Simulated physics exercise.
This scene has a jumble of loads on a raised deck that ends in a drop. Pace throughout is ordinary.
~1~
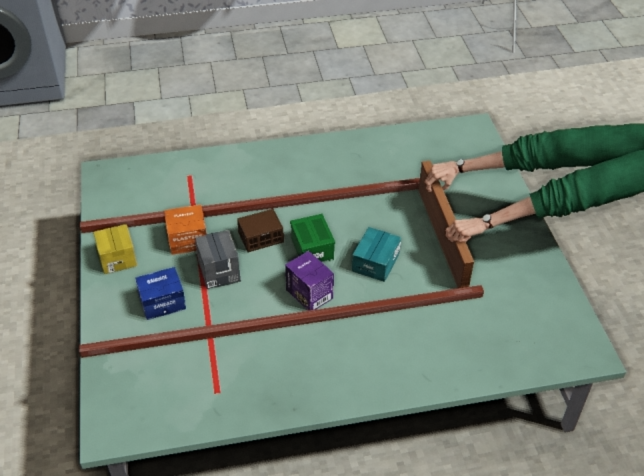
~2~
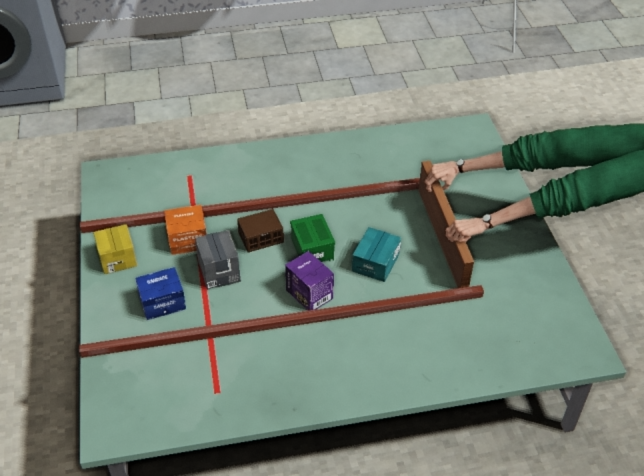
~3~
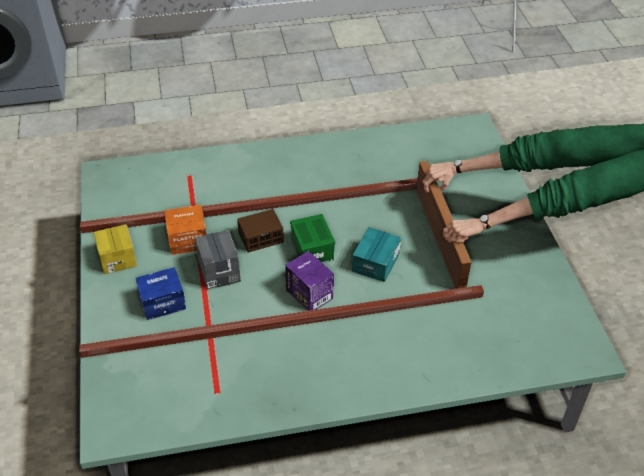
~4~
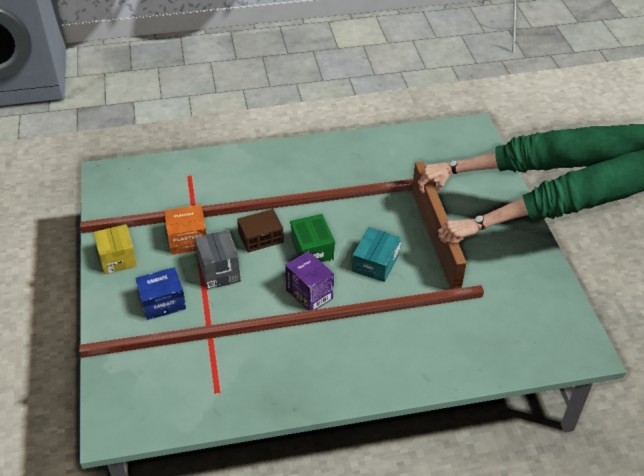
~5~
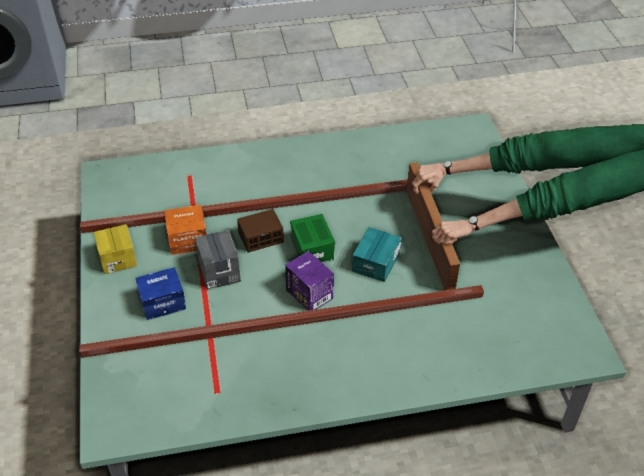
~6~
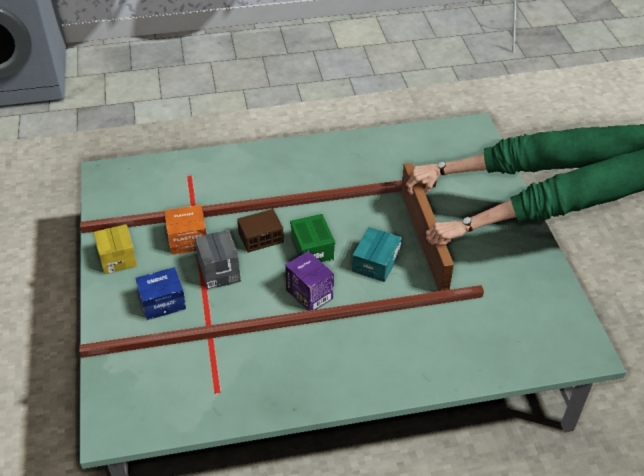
A wooden plank, gripped by two hands in green sleeves, rests at the right end of two rails on a green table, then slides a short way left. The colourful boxes between the rails, some near a red line, stay still, and a gap remains between the plank and the teal box.
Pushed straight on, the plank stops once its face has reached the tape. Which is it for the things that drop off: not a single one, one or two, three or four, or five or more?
It is not a single one.
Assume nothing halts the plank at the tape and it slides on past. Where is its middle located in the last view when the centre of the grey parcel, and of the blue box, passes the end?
For the grey parcel, about (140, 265); for the blue box, about (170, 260).
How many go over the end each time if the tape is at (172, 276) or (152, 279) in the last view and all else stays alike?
Tallies in order: 1 and 2.
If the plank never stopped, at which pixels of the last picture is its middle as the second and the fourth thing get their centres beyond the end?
At roughly (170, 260), then roughly (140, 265).
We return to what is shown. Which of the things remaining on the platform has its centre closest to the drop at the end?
The yellow parcel, it is.
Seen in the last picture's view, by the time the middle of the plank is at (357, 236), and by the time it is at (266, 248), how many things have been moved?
It comes to 2 for the first spot, 5 for the other.
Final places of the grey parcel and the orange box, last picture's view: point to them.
You'll see the grey parcel at (141, 273), with the orange box at (137, 235).
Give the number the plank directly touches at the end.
In contact: 3.
A little later, none off yet; yellow parcel at rest near (116, 249); blue box at rest near (161, 294); orange box at rest near (186, 230).
When it is over, the number that fall off is zero.
